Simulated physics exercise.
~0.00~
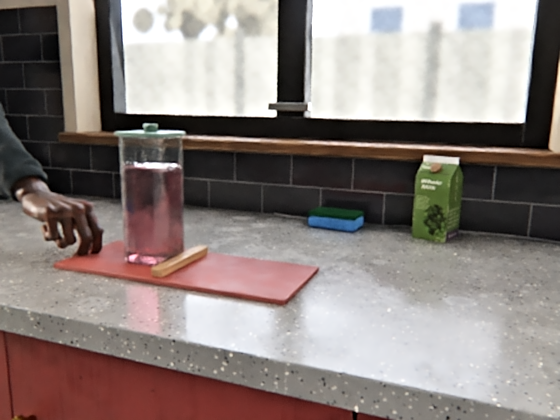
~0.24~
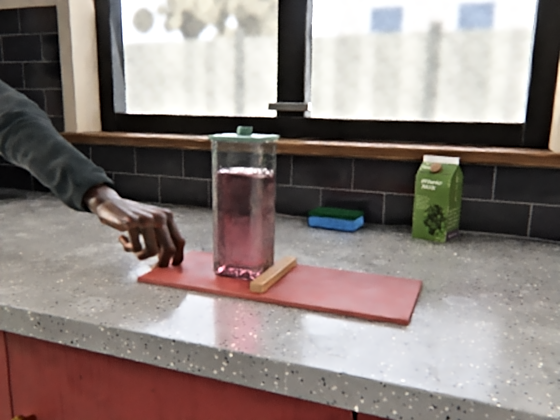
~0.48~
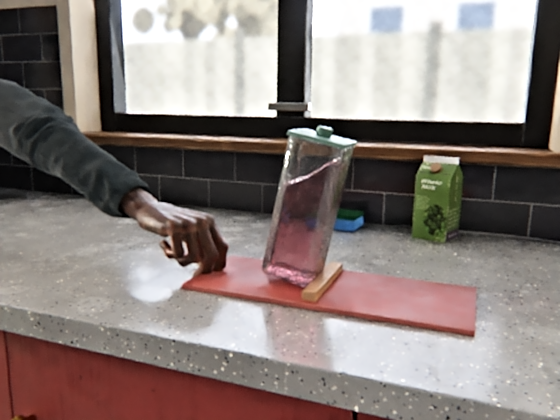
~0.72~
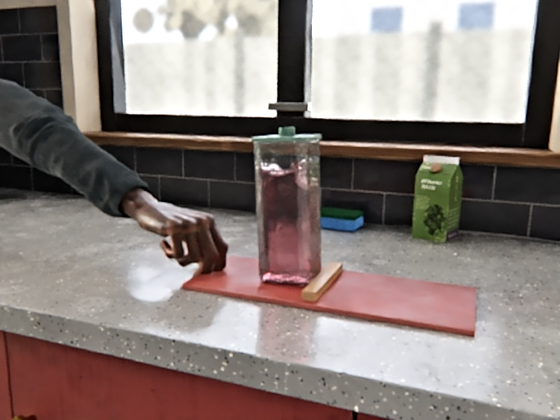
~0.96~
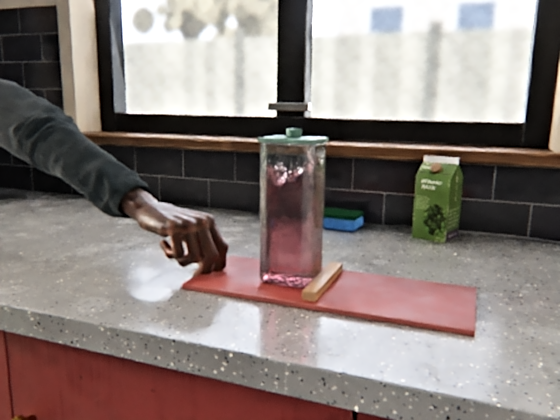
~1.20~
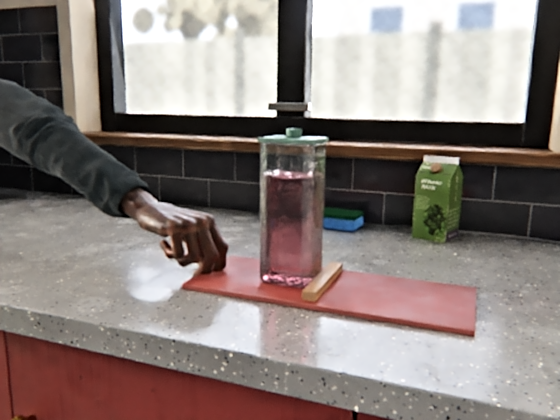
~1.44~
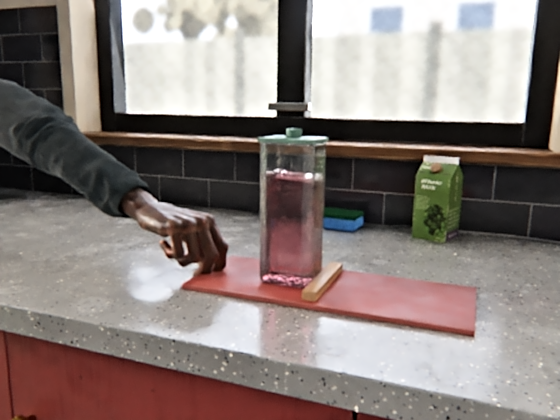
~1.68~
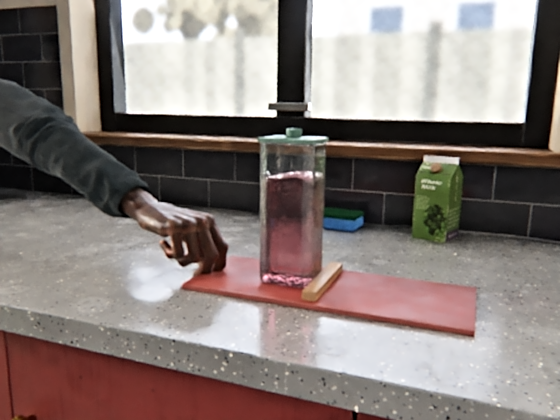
A hand sliding a red board right along a counter, the square bottle of pink liquid tipping against a batten, then settling upright.
